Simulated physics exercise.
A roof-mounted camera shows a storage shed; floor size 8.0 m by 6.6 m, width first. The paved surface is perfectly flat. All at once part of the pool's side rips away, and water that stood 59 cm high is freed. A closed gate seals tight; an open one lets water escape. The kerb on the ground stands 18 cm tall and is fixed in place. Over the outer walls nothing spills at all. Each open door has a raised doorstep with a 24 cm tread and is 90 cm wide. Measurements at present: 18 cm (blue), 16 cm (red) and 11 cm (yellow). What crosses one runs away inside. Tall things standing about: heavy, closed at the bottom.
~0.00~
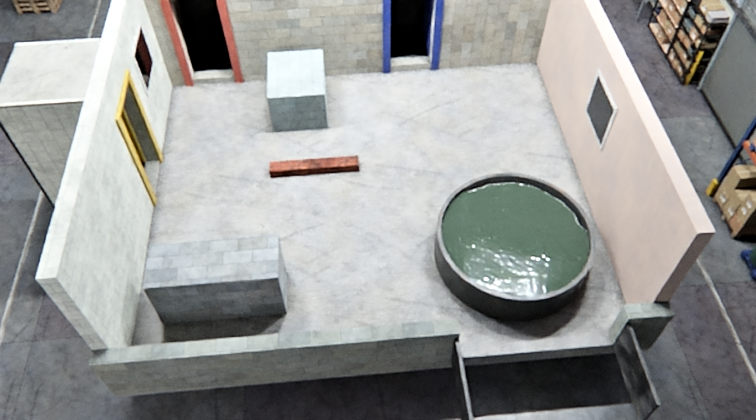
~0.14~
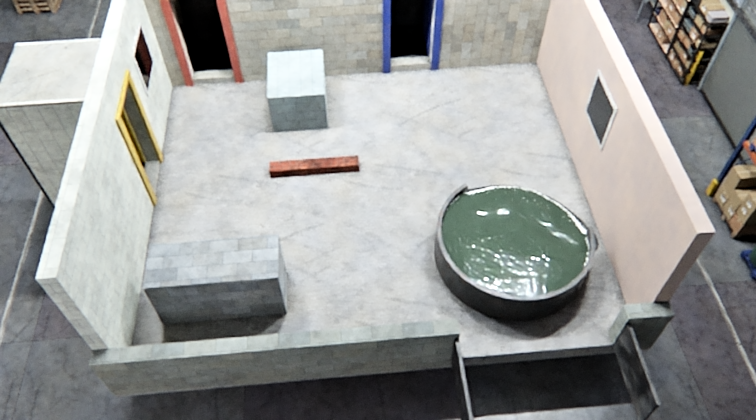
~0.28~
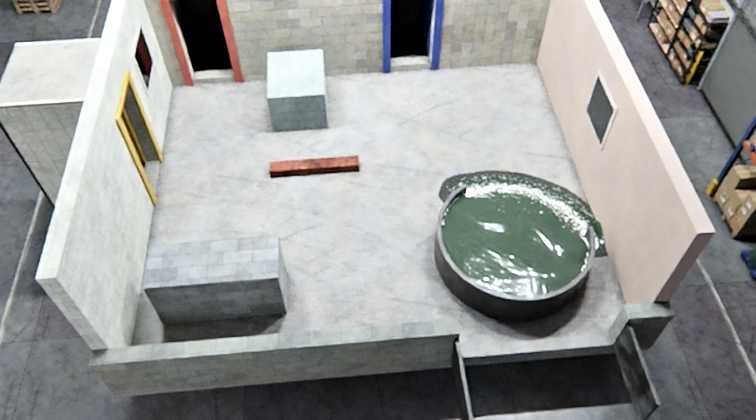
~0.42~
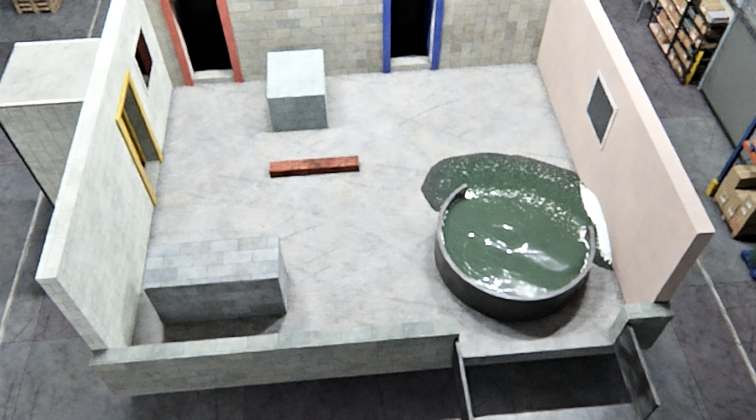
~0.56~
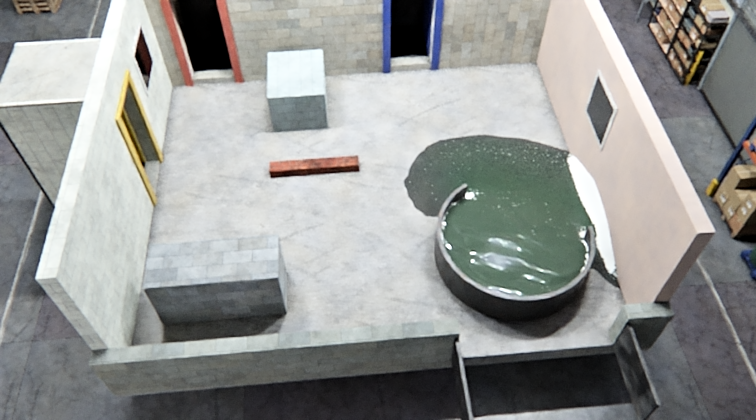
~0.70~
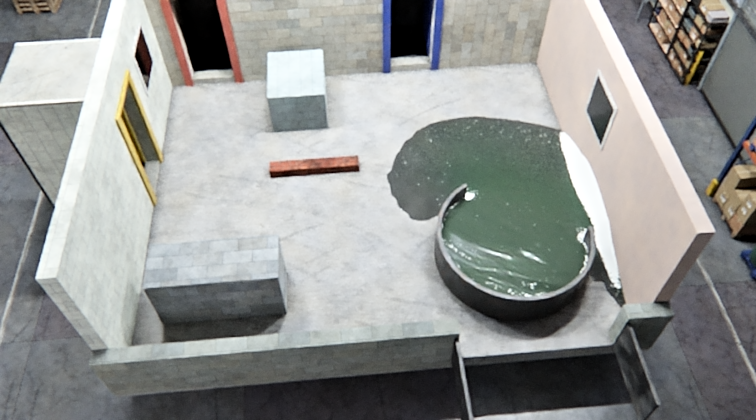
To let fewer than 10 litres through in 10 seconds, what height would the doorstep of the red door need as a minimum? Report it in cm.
I would say about 7.5 cm.
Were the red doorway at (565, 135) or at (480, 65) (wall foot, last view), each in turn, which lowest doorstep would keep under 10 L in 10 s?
First place around 16 cm, second around 32 cm.
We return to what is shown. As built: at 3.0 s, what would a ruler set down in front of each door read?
Blue door 21 cm, red door 0 cm, yellow door 0 cm.
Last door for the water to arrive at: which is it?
That's the yellow door.
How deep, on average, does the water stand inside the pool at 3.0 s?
It averages roughly 14 centimetres.
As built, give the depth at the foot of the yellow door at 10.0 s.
The depth there is around 6.5 cm.
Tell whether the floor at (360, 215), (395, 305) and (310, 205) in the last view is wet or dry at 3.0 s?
Okay, in order that's stayed dry, stayed dry and finally stayed dry.
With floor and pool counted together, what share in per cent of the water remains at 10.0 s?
I'd put it at about 94 per cent.
After 1.4 s water covers 35 % of the floor, deepest (34 cm) near (592, 221); it has not reached the red door.
After 3.0 s water covers 35 % of the floor, deepest (38 cm) near (527, 66); it has not reached the red door.
After 10.0 s water covers 90 % of the floor, deepest (11 cm) near (257, 84); 9 cm at the red door, 0 litres in over its 16 cm doorstep.
At the red door as built, the water arrived by 3.9 s and peaked near 12 cm at 8.6 s.
Run again over the same 10 s with other heights there, 13 litres in over 7 cm, 4 litres over 9.5 cm. The limit of 10 litres is kept from about 7.5 cm up.
